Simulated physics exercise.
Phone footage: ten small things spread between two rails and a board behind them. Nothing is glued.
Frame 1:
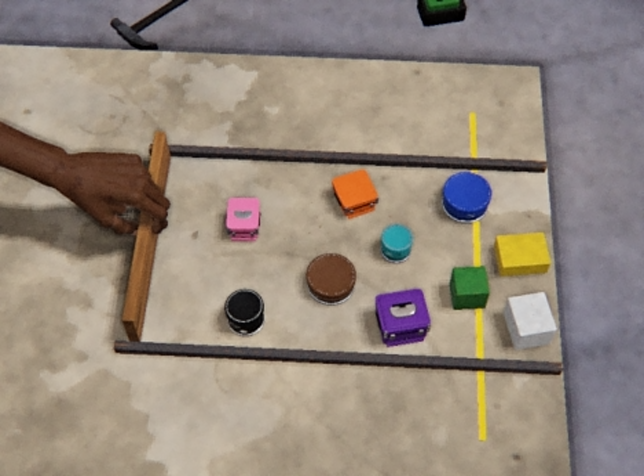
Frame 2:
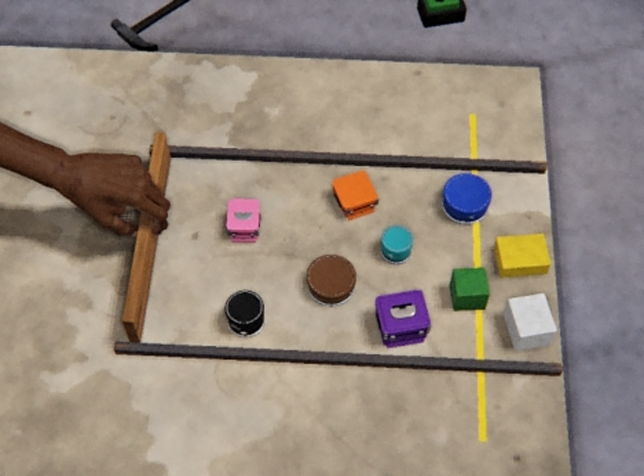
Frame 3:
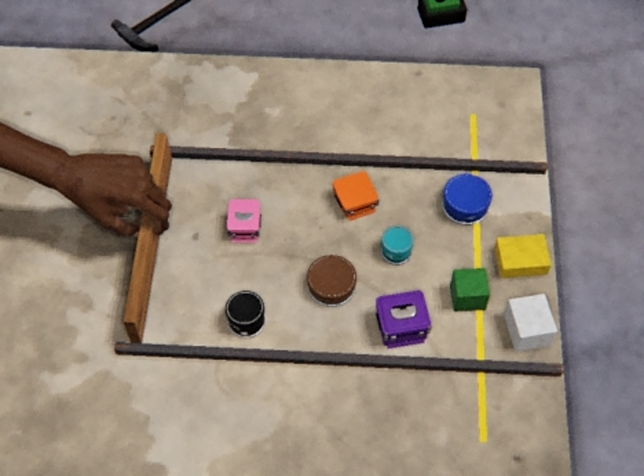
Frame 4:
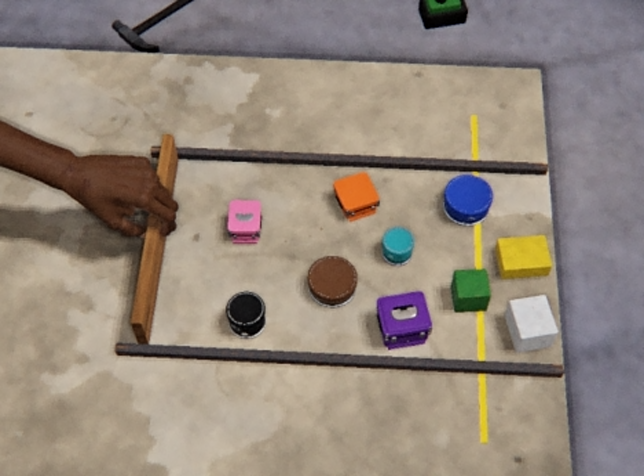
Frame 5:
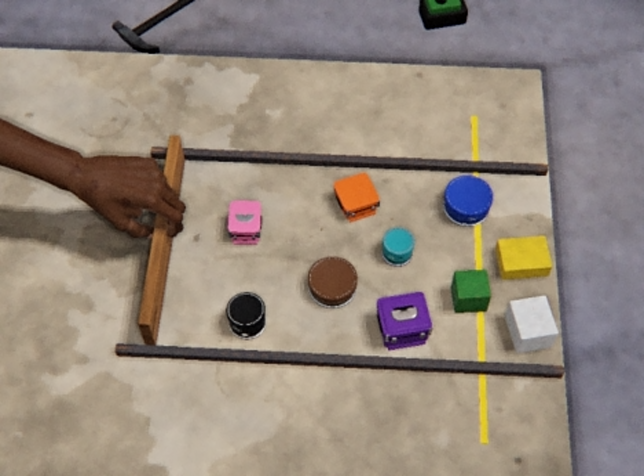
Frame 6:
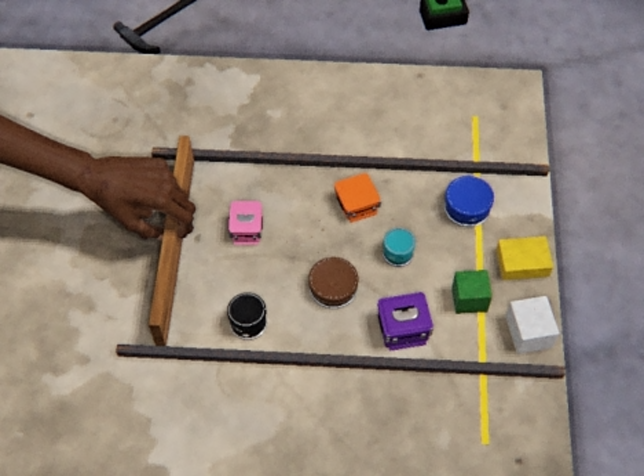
A hand slid a wooden board a short way to the right between two dark rails, while the colorful blocks, cases and round containers scattered ahead of it stayed where they were, untouched.
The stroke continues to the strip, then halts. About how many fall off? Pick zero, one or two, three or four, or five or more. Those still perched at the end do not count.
One or two fall off.
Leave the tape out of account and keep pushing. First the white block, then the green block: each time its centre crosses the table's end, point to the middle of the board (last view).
Its middle is about (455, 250) and about (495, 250).
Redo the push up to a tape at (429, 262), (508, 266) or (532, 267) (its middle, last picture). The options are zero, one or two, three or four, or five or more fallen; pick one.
First none, then five or over, and last more than four.
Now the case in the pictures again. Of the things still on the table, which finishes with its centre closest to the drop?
The yellow block finishes nearest.
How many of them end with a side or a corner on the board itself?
It touches 4.
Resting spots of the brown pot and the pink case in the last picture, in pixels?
You'll find the brown pot at roughly (506, 295) and the pink case at roughly (495, 232).
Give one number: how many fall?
1.
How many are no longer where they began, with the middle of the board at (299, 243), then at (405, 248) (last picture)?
So 2, and at the other place 7.
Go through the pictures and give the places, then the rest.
In the first picture, white block (529, 321); yellow block (522, 255); green block (469, 288); board (148, 233); tape (477, 261).
In the second picture, yellow block (522, 256); purple case (402, 319).
In the third picture, green block (470, 290); brown pot (332, 281).
In the fourth picture, white block (531, 324); black tin (246, 315).
In the fifth picture, yellow block (523, 258); pink case (245, 223).
In the sixth picture, white block (532, 325); yellow block (524, 258); green block (472, 292); board (173, 237); tape (480, 264).
Early on, none off yet; white block at rest near (532, 325); yellow block at rest near (524, 258); green block at rest near (472, 292).
A while later, none off yet; white block at rest near (532, 325); yellow block at rest near (524, 258); green block moving near (480, 290).
Finally, the number that fall off is one or two; lost, white block.
